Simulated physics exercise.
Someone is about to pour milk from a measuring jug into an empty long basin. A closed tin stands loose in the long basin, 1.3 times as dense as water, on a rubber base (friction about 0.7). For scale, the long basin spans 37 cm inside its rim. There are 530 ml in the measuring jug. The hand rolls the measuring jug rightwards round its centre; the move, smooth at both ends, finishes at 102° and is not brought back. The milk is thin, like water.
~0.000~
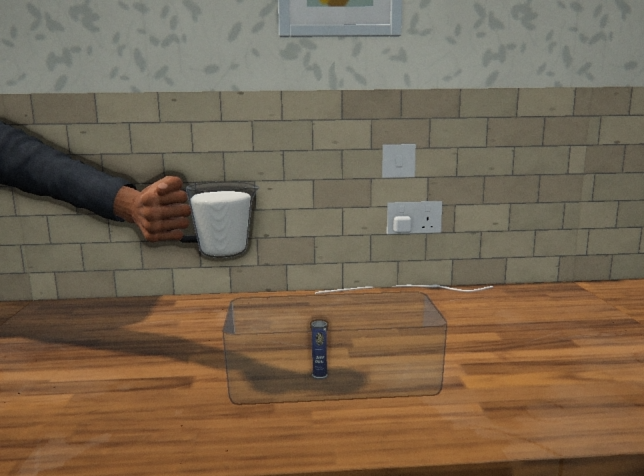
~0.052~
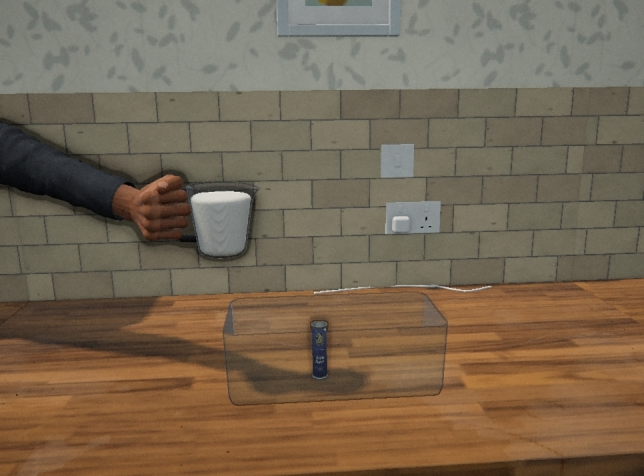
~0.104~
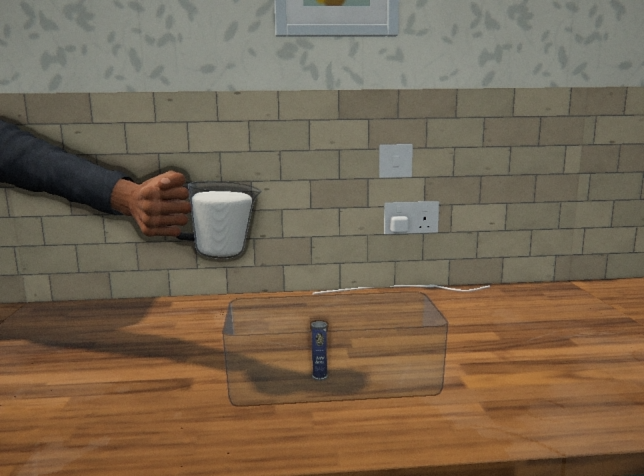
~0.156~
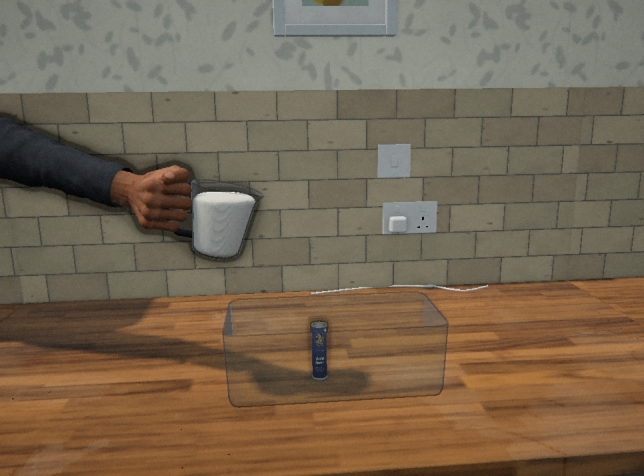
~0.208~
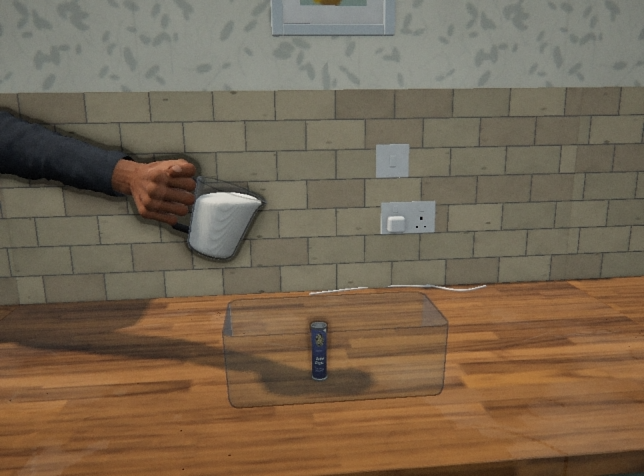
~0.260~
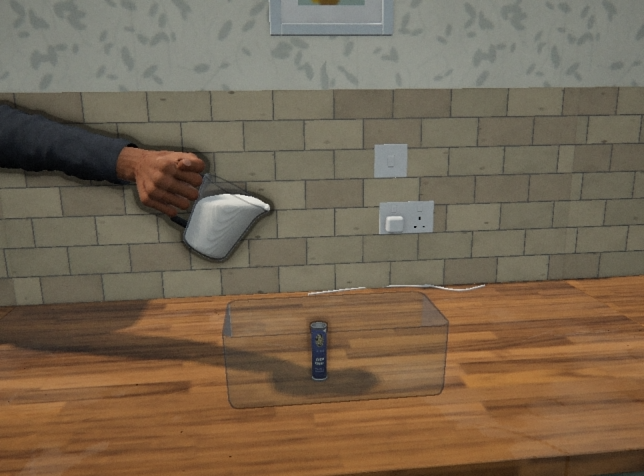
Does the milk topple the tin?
The tin topples.
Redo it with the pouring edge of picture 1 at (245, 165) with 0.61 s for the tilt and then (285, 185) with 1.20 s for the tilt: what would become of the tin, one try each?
First it topples; then it keeps standing.
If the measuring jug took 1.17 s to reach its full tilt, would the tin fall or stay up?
Then it falls.
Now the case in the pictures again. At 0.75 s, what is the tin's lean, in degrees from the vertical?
About 0°.
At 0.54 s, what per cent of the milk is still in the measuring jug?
About 52 per cent.
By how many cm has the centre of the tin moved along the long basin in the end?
Some 9.0 cm.
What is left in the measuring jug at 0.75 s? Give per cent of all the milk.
Some 10 per cent.
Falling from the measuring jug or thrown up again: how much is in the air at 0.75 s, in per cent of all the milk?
Some 18 per cent.
After 0.54 s the tilt is 90° and 53 per cent is still to pour; the tin stands where it began.
After 0.75 s the tilt is 102° and 10 per cent is still to pour; the tin stands 2 cm from where it began.
After 0.96 s the tilt is 102° and 1 per cent is still to pour; the tin lies on its side.
After 1.20 s the tilt is 102° and 0 per cent is still to pour; the tin lies on its side.
In the end the tin lies on its side.
